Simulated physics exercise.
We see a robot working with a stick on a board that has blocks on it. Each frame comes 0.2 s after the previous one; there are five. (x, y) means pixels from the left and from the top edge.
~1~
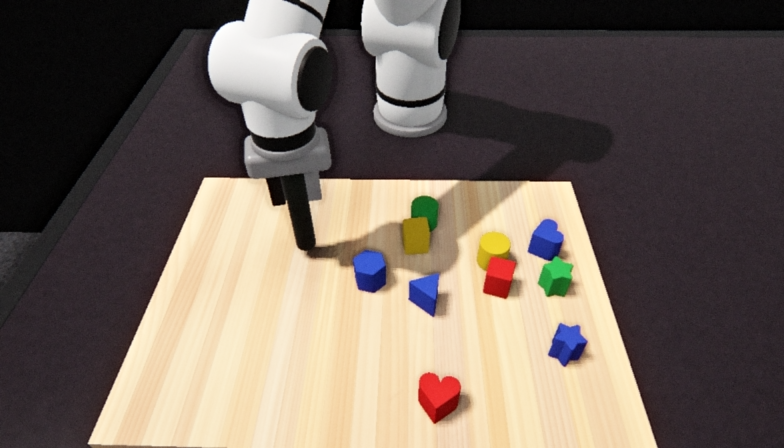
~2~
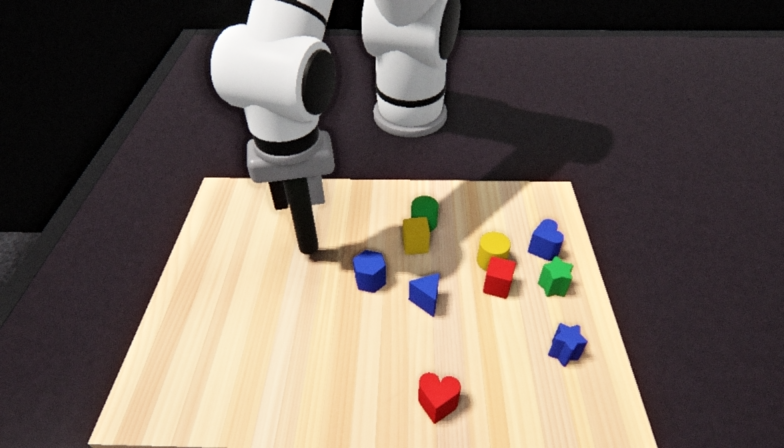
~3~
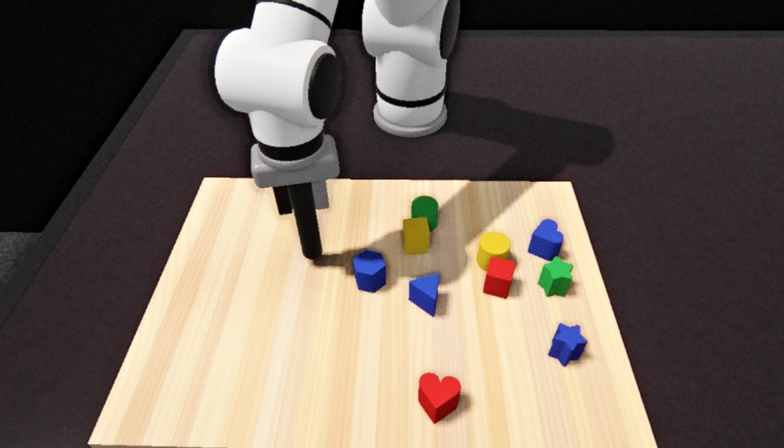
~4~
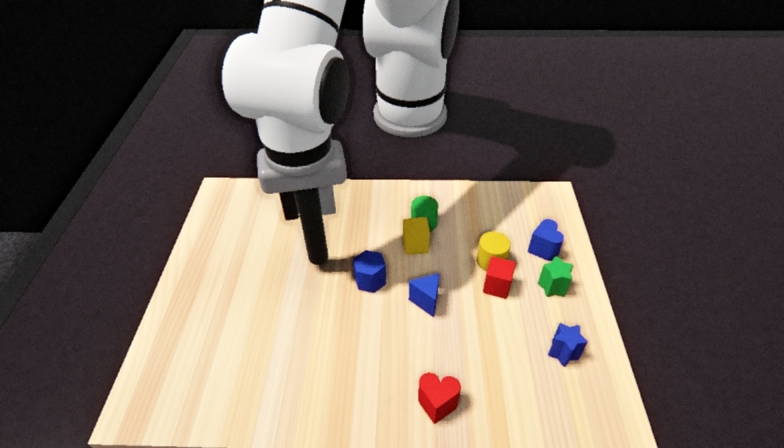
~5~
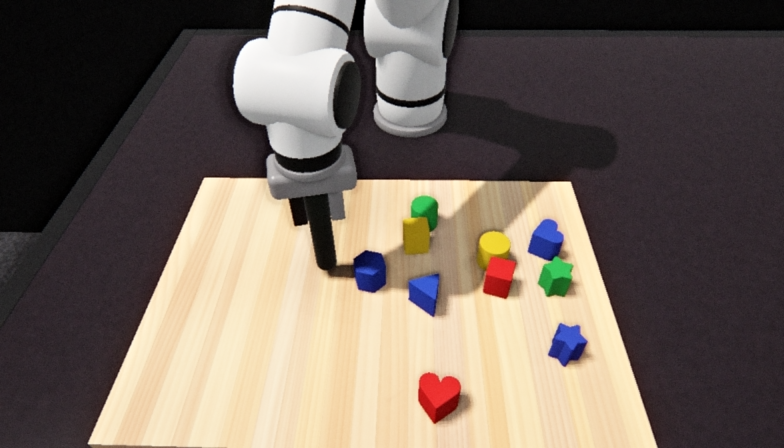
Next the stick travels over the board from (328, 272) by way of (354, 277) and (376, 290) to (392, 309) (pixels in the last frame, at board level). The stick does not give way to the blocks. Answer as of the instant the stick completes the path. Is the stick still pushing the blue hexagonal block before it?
Going by the path, no.
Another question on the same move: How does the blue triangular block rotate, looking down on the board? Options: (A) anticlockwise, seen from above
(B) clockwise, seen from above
A: Anticlockwise, seen from above.
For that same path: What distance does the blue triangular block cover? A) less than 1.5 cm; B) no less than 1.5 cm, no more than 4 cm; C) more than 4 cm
Answer: A.
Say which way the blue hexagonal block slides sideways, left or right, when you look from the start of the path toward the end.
Gets pushed left.
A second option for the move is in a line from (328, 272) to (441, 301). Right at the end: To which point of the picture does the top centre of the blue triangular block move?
The centre of its top will be at (452, 299).
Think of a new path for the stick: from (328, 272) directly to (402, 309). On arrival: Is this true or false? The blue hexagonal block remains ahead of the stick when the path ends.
It is false.
What follows on the original path. One third of the way, stick (354, 270); blue hexagonal block (379, 264).
Two thirds of the way, stick (376, 282); blue hexagonal block (403, 270), turned 30° anticlockwise.
At the end, stick (392, 301); blue hexagonal block (411, 273), turned 70° anticlockwise; yellow four-sided block still; blue triangular block (432, 288), turned 25° anticlockwise.
